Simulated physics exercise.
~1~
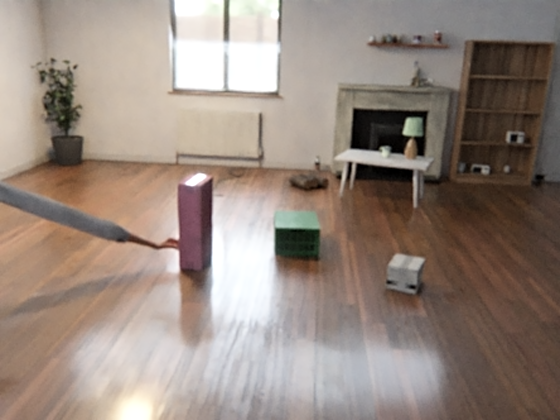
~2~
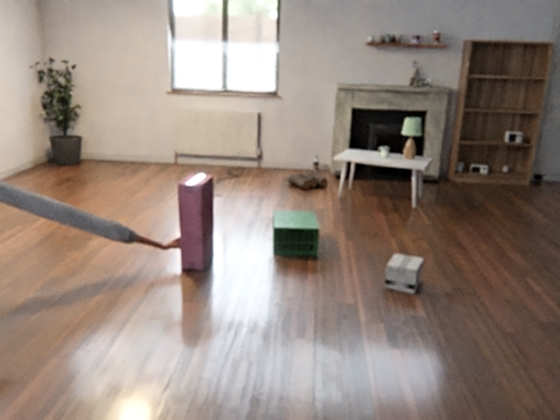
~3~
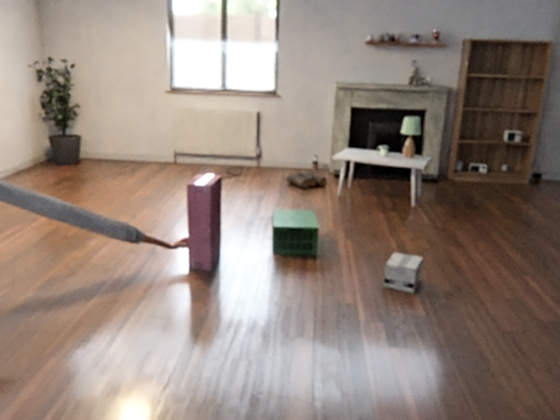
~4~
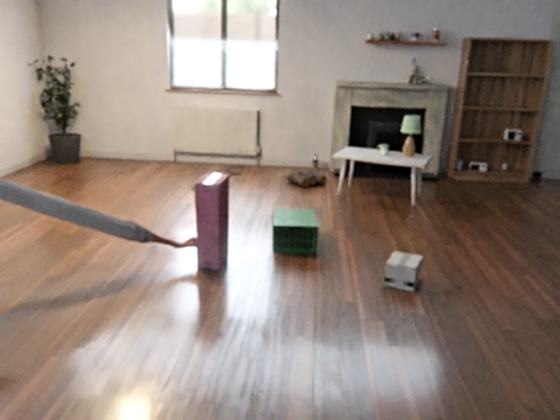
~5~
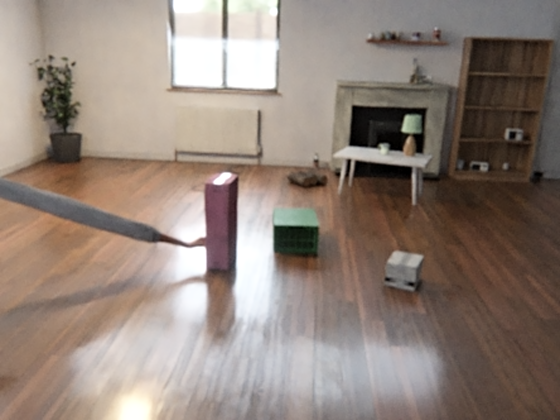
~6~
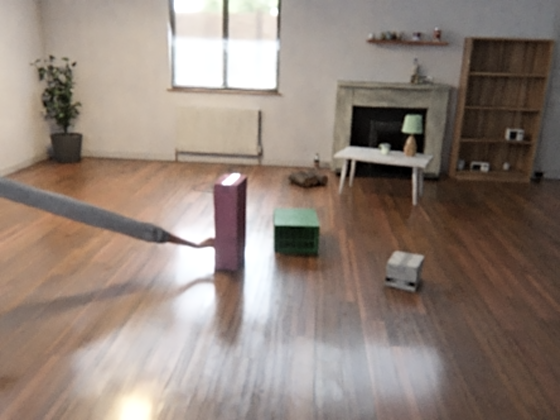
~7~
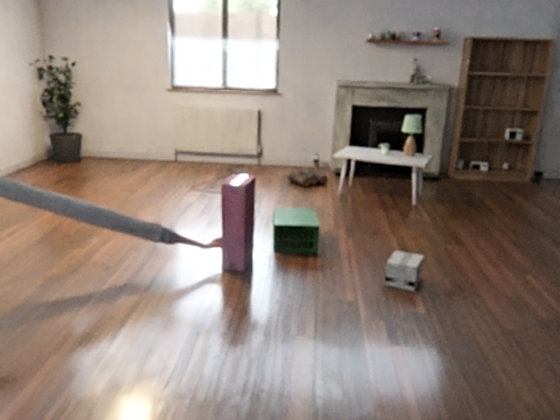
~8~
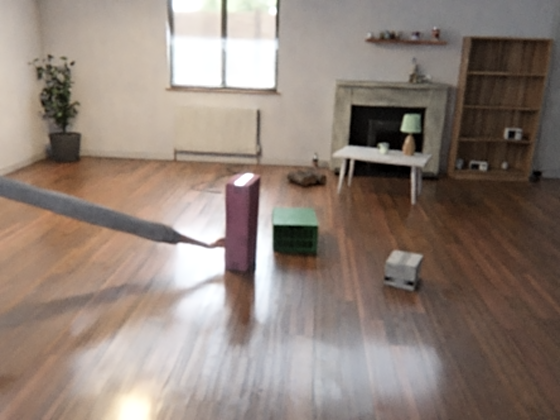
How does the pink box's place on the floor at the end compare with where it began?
The pink box ends up farther to the right than where it began, closer to the green crate.
The pink box slides right as a grey-sleeved arm pushes it, and stays upright.
